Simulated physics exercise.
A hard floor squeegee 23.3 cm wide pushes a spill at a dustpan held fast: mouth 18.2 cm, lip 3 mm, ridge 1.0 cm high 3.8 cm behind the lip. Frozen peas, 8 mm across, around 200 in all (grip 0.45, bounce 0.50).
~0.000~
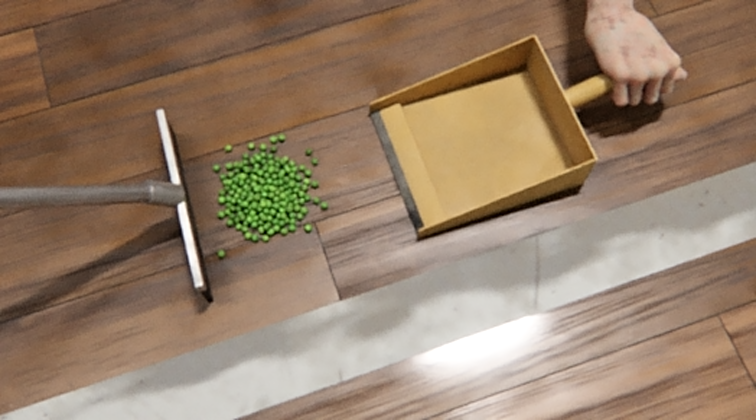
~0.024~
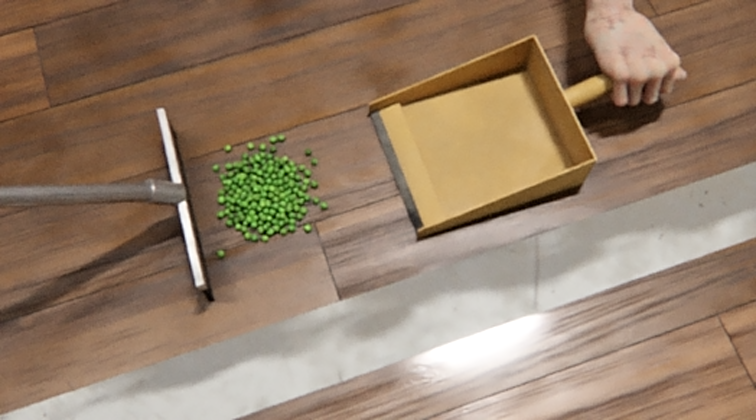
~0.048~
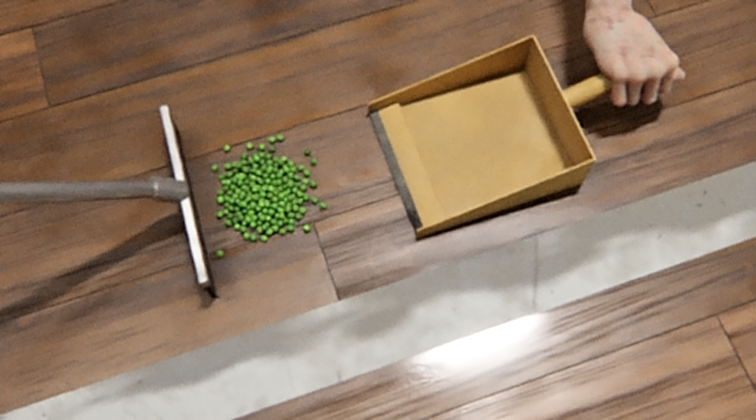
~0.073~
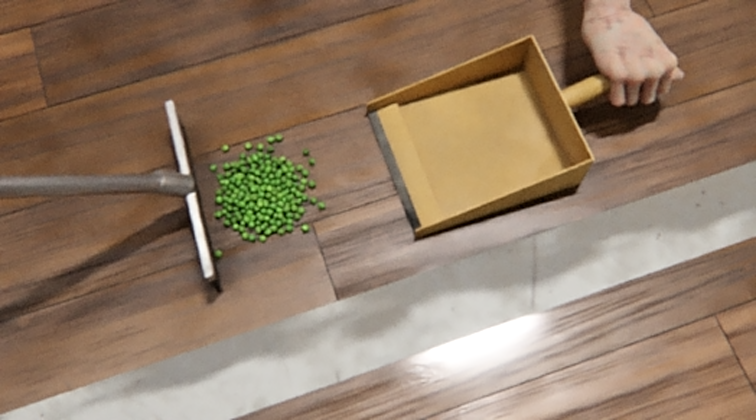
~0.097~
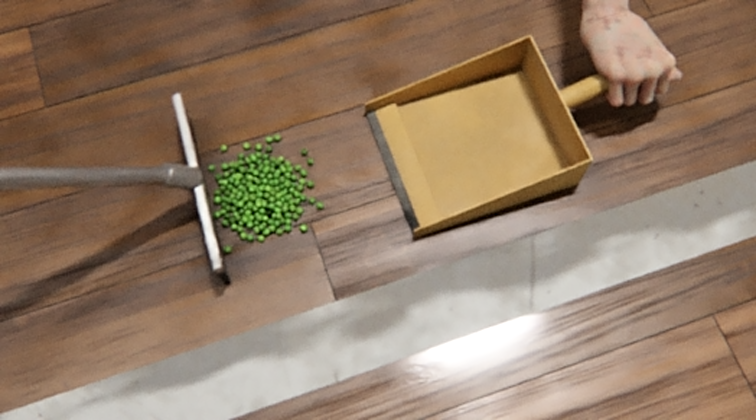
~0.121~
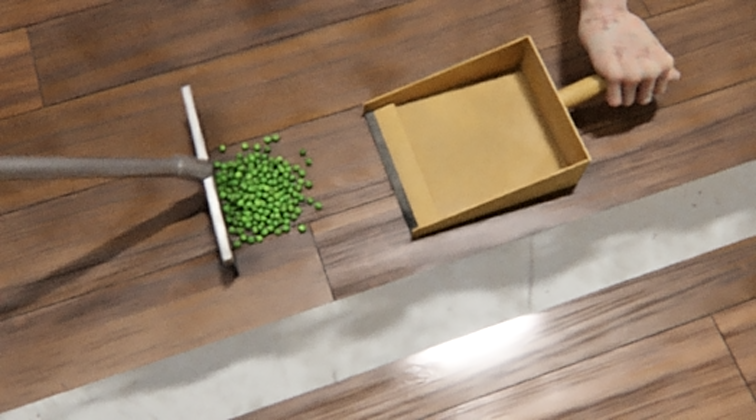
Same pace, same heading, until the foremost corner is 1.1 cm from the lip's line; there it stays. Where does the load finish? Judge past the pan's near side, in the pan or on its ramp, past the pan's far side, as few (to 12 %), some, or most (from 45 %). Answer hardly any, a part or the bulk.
Near side: Hardly any, pan: A part, far side: A part.
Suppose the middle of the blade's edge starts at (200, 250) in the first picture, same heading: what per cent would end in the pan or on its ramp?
Some 40 per cent.
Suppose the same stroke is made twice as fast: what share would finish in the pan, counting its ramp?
In that case some 35 per cent.
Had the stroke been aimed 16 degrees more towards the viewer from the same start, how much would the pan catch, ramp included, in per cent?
Then about 50 per cent.
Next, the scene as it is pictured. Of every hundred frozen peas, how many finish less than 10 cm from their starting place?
Roughly 0 per cent.
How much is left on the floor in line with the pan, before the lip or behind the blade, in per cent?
Some 45 per cent.
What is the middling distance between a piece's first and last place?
Some 18 cm.
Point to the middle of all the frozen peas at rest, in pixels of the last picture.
At about (380, 137).
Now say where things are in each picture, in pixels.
In the first picture, blade from (201, 286) to (163, 117), moved 0.0 cm, 0 of the pieces shifted so far; middle of the pieces at (263, 191); pan at (489, 143).
In the second picture, blade from (202, 285) to (164, 116), moved 0.2 cm, 0 of the pieces shifted so far; middle of the pieces at (262, 191).
In the third picture, blade from (205, 282) to (166, 113), moved 0.8 cm, 0 of the pieces shifted so far; middle of the pieces at (261, 191).
In the fourth picture, blade from (211, 276) to (172, 108), moved 1.8 cm, 0 of the pieces shifted so far; middle of the pieces at (260, 191).
In the fifth picture, blade from (219, 268) to (179, 102), moved 3.2 cm, 1 of the pieces shifted so far; middle of the pieces at (258, 191).
In the sixth picture, blade from (229, 259) to (188, 94), moved 4.8 cm, 30 of the pieces shifted so far; middle of the pieces at (258, 191); pan at (483, 143). The blade's pace is about 0.68 m/s, heading 23 degrees away from the viewer's side.
After 0.28 s, middle of the blade 11 cm from the lip; 0 % over the lip, far side 15 %, near side 0 %.
After 0.39 s, middle of the blade 4 cm from the lip; 0 % over the lip, far side 25 %, near side 0 %.
After 0.63 s, middle of the blade 2 cm from the lip; 25 % over the lip, far side 30 %, near side 5 %.
At rest (1.5 s), near side 5 %, pan 20 %, far side 30 %, in front of the lip or behind the blade 45 %.
